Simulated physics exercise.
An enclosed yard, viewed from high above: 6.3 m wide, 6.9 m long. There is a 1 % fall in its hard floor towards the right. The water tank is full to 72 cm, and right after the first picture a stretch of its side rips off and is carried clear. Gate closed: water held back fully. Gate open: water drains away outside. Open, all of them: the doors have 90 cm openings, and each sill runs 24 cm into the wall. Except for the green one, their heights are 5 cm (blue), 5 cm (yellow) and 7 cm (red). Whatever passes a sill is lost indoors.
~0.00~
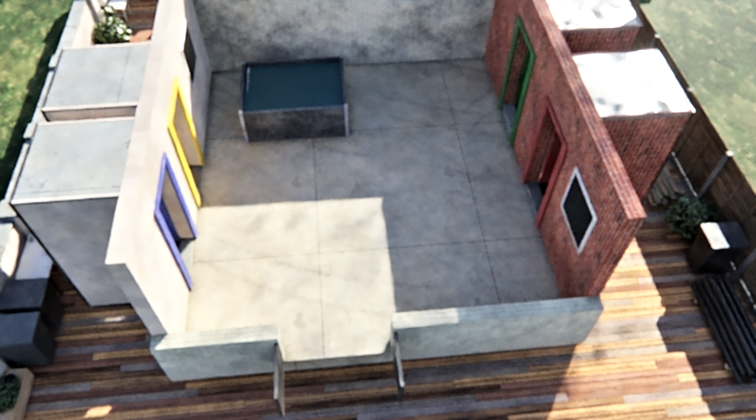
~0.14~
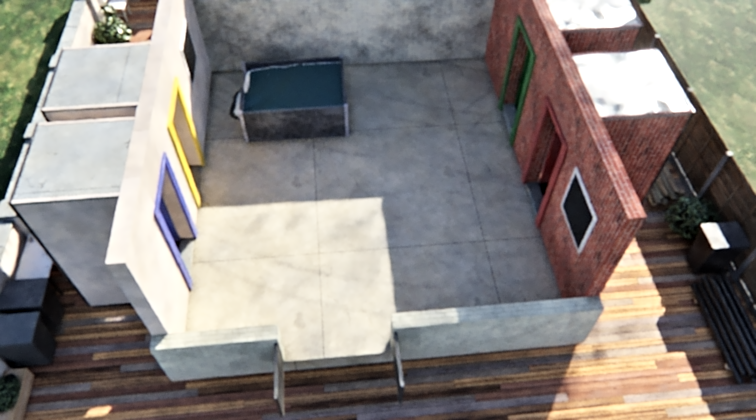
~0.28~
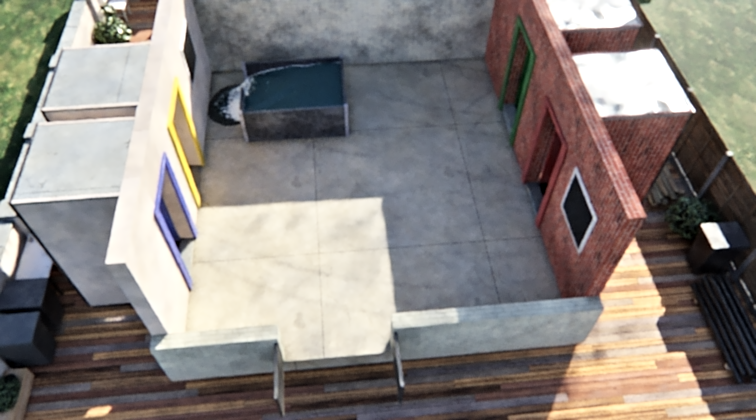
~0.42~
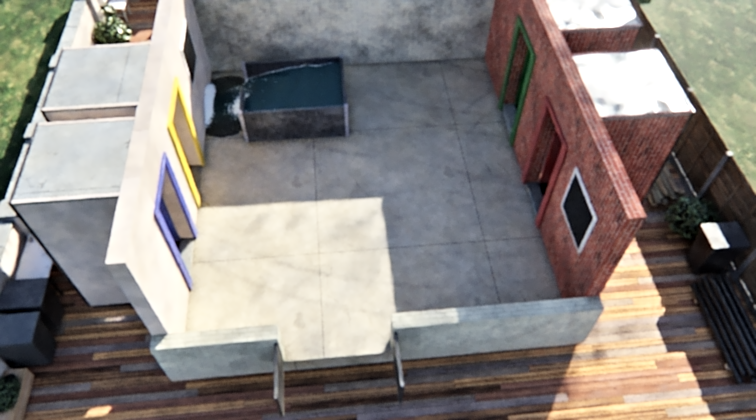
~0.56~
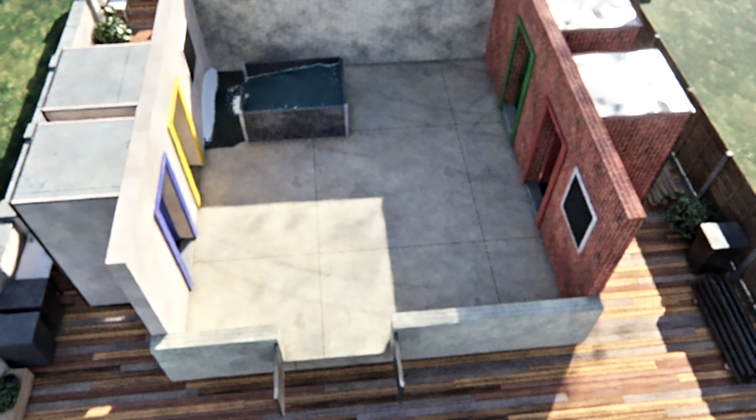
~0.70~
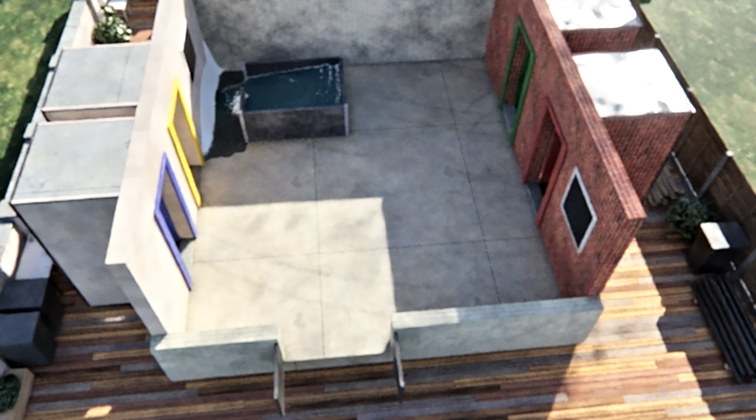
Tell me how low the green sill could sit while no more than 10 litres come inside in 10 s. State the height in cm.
At least 5.5 cm or so.
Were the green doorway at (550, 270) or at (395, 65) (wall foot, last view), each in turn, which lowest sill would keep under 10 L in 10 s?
First place around 8.0 cm, second around 6.5 cm.
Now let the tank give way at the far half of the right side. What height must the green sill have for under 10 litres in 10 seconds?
In that case you'd want it roughly 18 cm high.
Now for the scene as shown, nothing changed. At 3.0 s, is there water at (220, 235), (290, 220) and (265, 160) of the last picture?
Status: Submerged / submerged / submerged.
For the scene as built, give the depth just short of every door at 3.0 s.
Centimetres: Blue = 3, green = 0, yellow = 4, red = 0.
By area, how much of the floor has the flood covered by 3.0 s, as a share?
I'd estimate about 45 percent.
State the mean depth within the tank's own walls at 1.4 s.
Average depth: Approx. 50 cm.
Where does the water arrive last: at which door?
Door: Red.
After 1.4 s water covers 15 % of the floor, deepest (55 cm) near (211, 84); it has not reached the green door.
After 3.0 s water covers 45 % of the floor, deepest (31 cm) near (217, 105); it has not reached the green door.
After 10.0 s water covers 85 % of the floor, deepest (12 cm) near (560, 323); 6 cm at the green door, 0 litres in over its 20 cm sill.
At the green door as built, the water arrived by 3.7 s and peaked near 8 cm at 6.6 s.
Run again over the same 10 s with other heights there, 14 litres in over 5 cm, 5 litres over 6.5 cm. The limit of 10 litres is kept from about 5.5 cm up.
